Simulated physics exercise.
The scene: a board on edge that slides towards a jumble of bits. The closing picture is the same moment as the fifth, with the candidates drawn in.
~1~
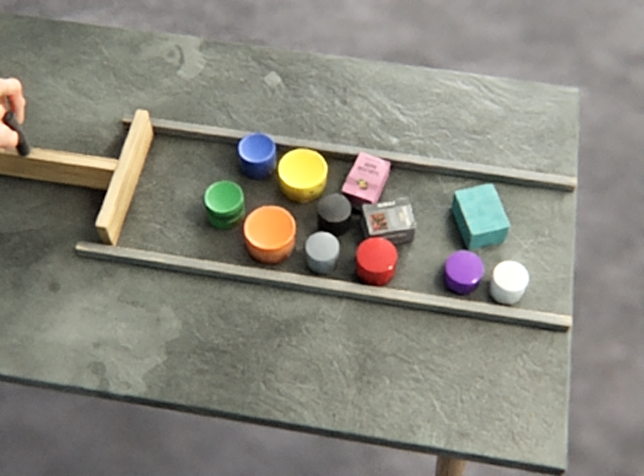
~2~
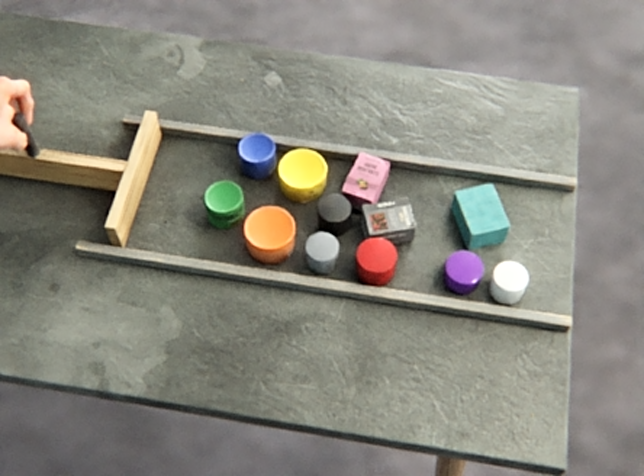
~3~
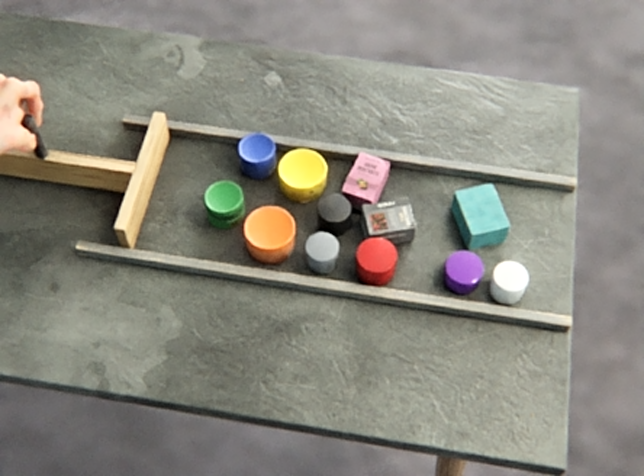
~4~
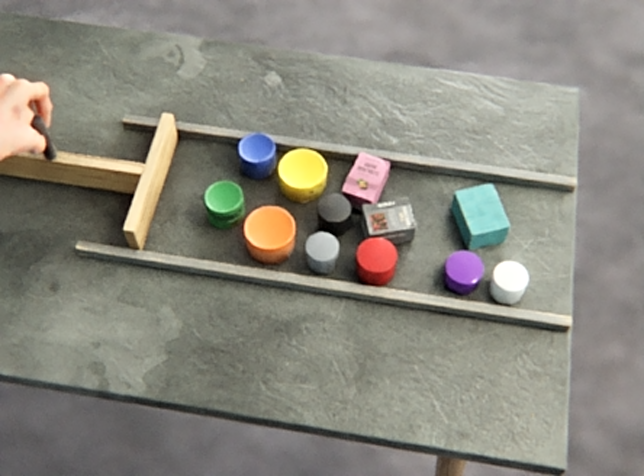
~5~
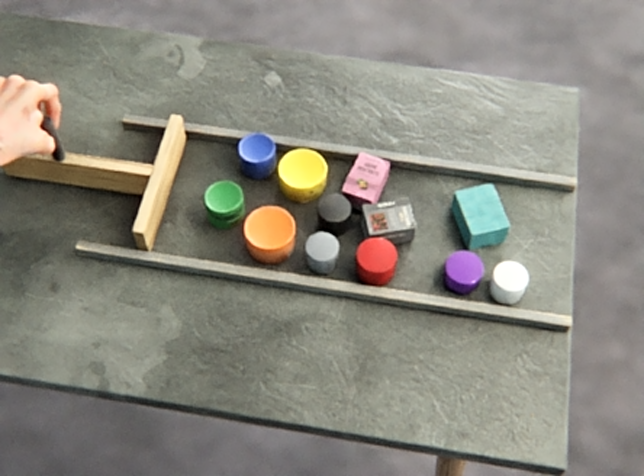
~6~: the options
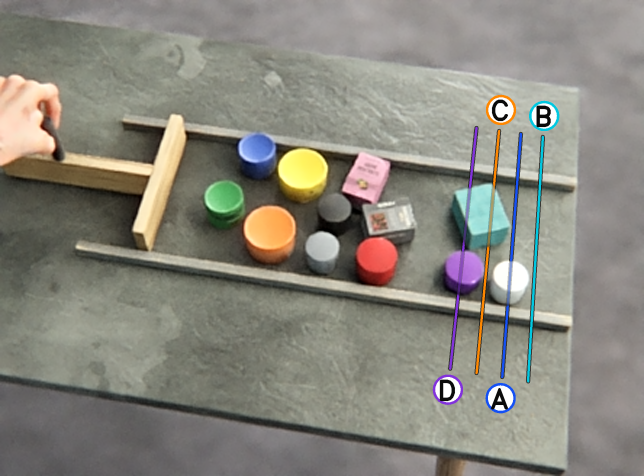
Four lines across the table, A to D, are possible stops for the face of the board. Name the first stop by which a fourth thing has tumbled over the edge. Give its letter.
Stop at C.
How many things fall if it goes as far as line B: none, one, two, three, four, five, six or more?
In all, six or more.
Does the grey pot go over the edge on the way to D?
No.
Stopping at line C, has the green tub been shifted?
Yes.
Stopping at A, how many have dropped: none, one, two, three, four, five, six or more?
Six or more.
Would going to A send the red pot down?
Yes.
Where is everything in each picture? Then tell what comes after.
The first picture shows turquoise block (480, 216); purple pot (462, 273); blue tub (257, 156).
The second picture shows board (131, 167); black tin (335, 216).
The third picture shows board (140, 168); yellow jar (302, 176).
The fourth picture shows board (149, 170); grey pot (322, 254).
The fifth picture shows board (158, 171); white pot (508, 283); grey box (389, 223); orange jar (270, 235).
On the marked copy, A at (512, 246); B at (536, 249); C at (489, 242); D at (464, 239).
Taking C. A third of the way, board (274, 188); blue tub (309, 162); grey pot (336, 257).
Two thirds of the way, board (393, 205); white pot (538, 296); turquoise block (533, 222).
When it is over, board (490, 219); turquoise block over the edge; white pot over the edge; six fallen.
As for the rest, A drops seven, but is farther than needed; B drops nine, but is farther than needed; D drops only three.
